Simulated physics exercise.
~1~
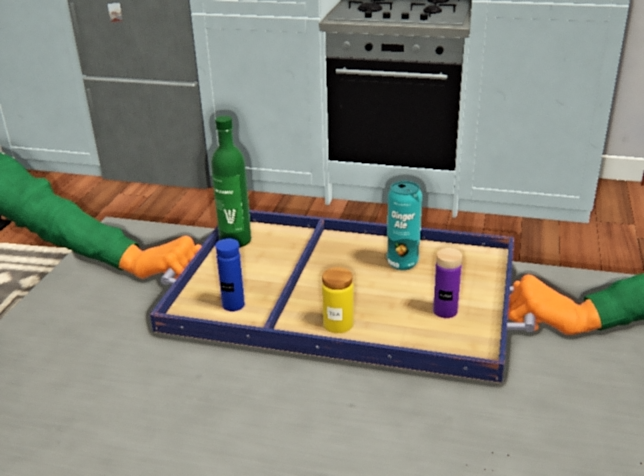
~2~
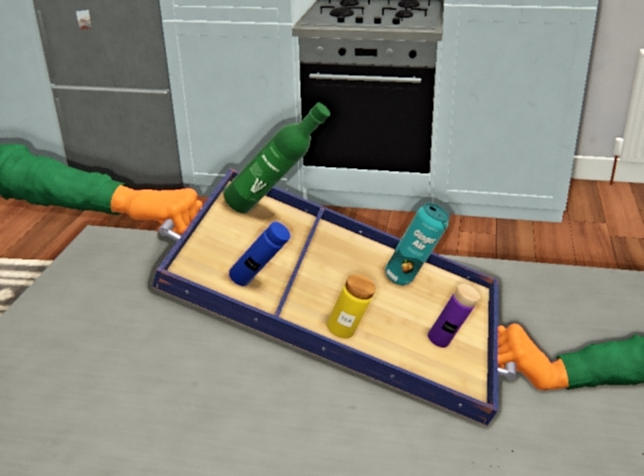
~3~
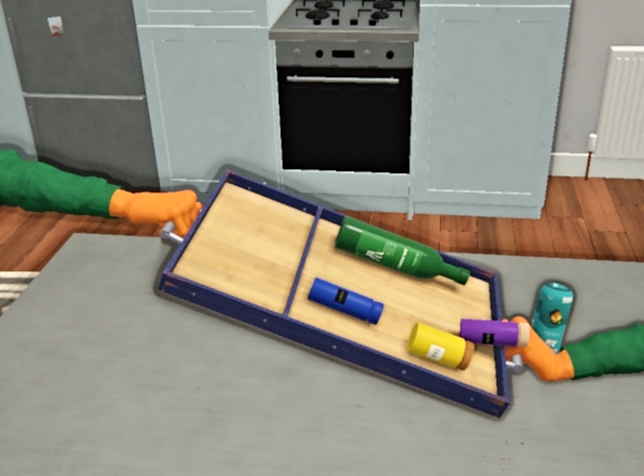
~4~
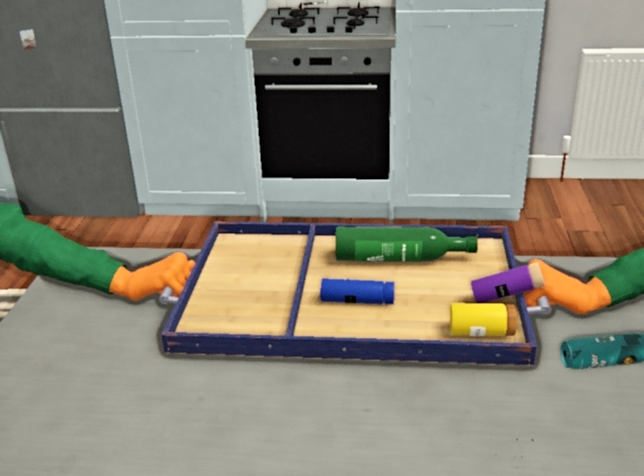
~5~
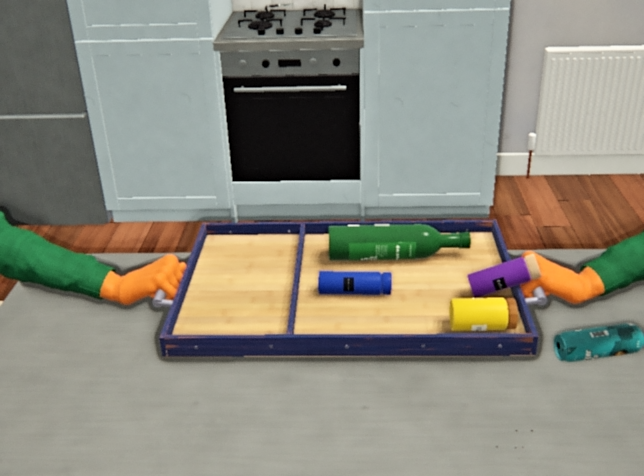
Two green-sleeved arms with orange hands hold a blue-rimmed wooden tray over a grey surface in a kitchen, seen from slightly above, facing an oven. On it stand a green bottle and blue shaker at left, with a yellow shaker, turquoise can and purple shaker right of the crossbar. The hands tip the tray right side down, and everything leans. The bottle and blue shaker topple across the bar, the other shakers fall, and the can goes over the right edge. The tray levels, with the bottle and shakers lying on its right and the can lying beyond it.
